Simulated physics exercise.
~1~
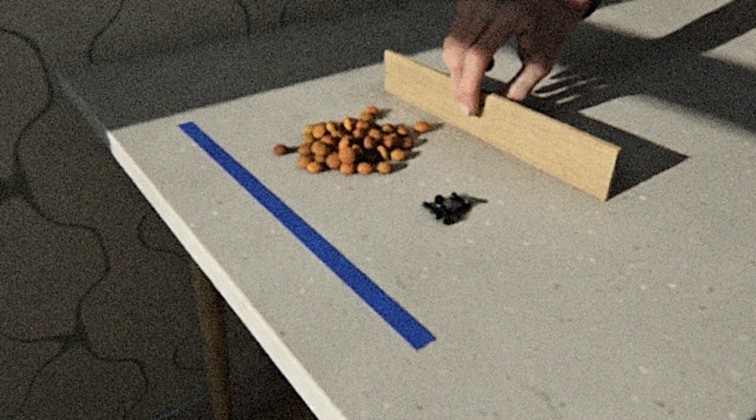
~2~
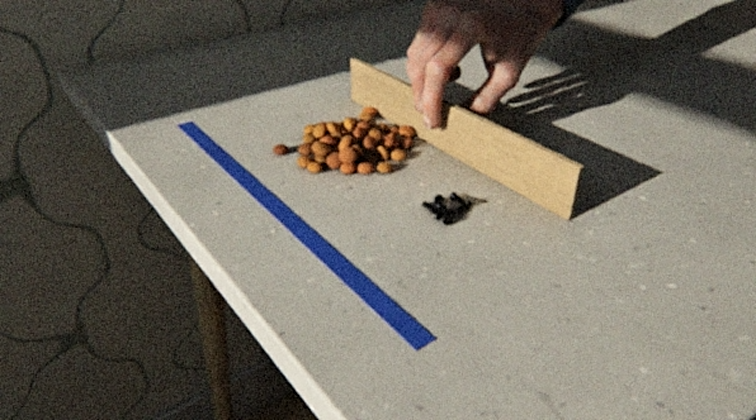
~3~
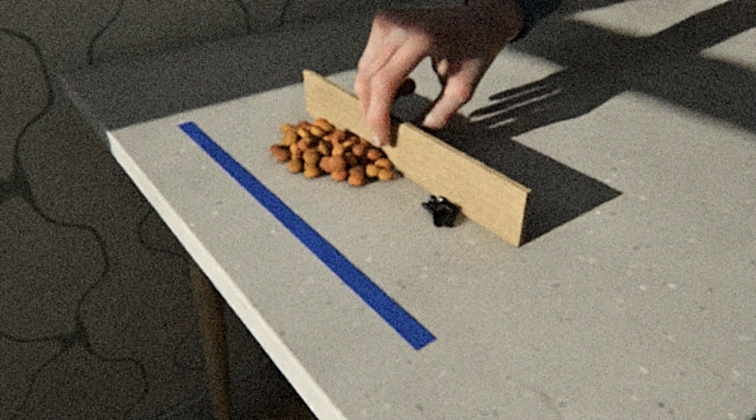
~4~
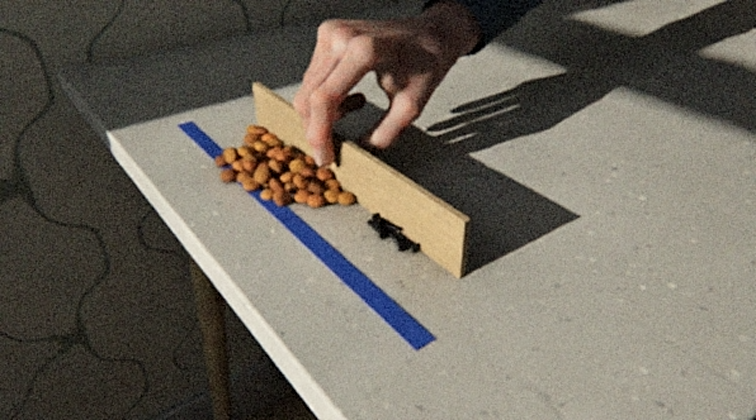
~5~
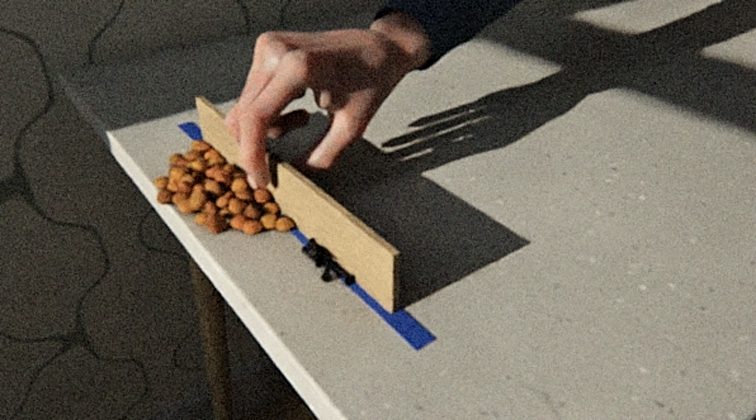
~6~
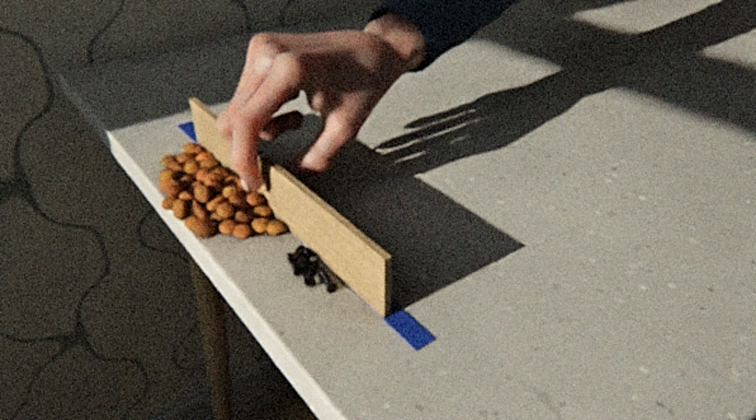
The video shows a hand sliding an upright tan board leftward across a pale table, pushing a heap of brown nuts and then also a smaller cluster of black pieces. The board stops at the blue tape, with a few nuts over the table's edge and the black pieces still on top.
